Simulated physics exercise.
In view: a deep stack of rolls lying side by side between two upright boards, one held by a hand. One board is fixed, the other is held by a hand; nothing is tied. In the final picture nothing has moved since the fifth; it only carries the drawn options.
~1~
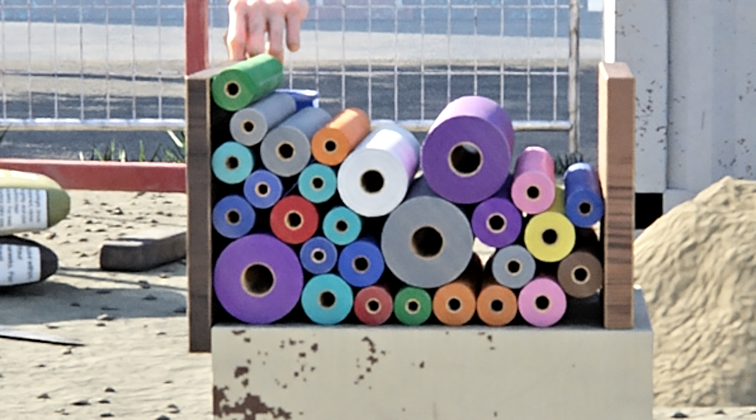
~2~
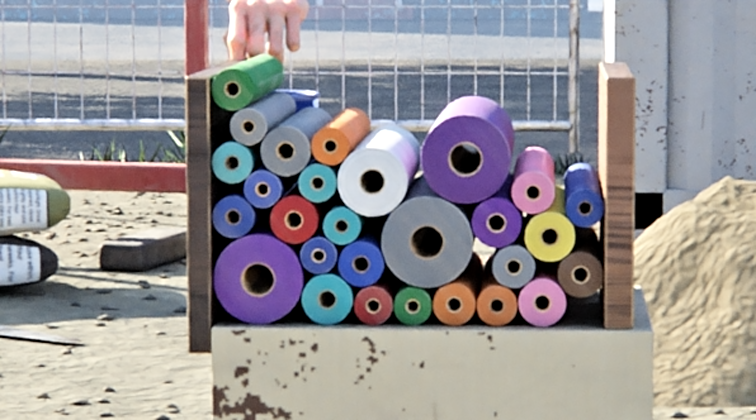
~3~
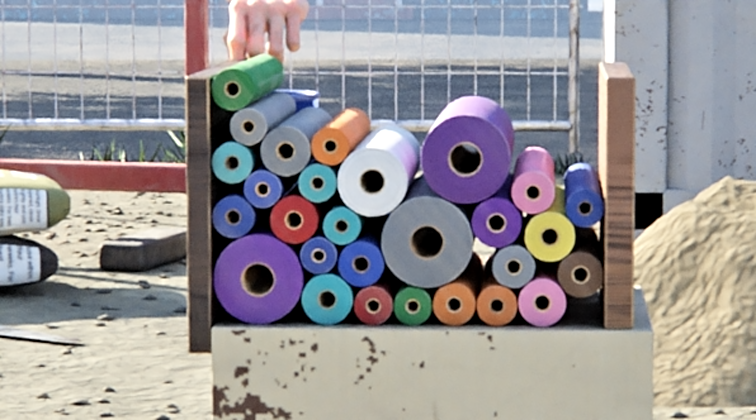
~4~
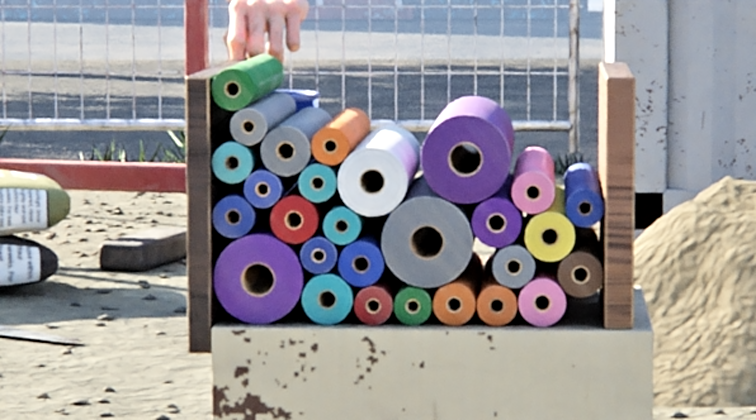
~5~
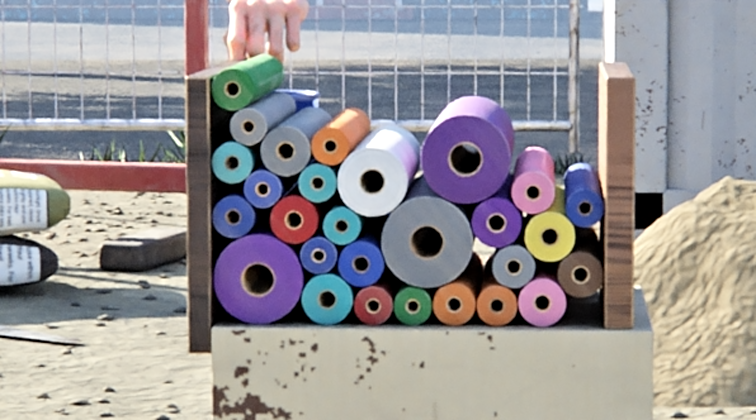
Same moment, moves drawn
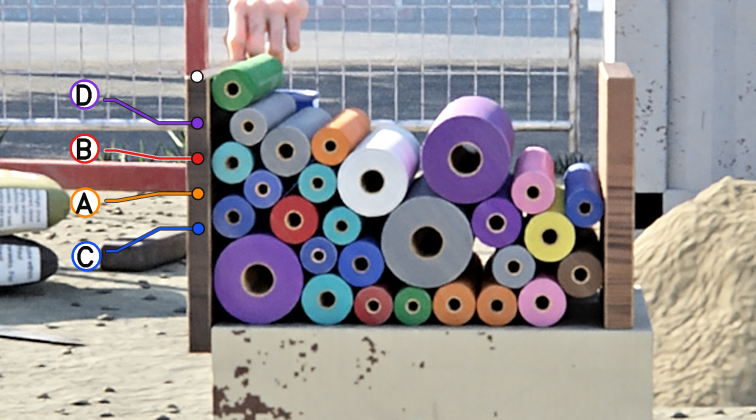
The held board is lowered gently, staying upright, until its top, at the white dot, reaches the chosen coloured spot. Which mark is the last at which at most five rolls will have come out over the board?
The lowest mark that will do is C.
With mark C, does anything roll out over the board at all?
Yes, at C.
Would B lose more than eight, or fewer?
Fewer than eight.
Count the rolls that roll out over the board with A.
The count is one.
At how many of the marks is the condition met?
Four of the four.
On the marked copy, A at (198, 193); B at (198, 158); C at (198, 229); D at (197, 123); the white dot at (197, 77).
Following C. Soon after the start, top of the board (211, 149).
Later, top of the board (212, 227).
In the end, top of the board (212, 228), three out over the board.
As for the rest, A one out over the board; B none out over the board; D none out over the board.
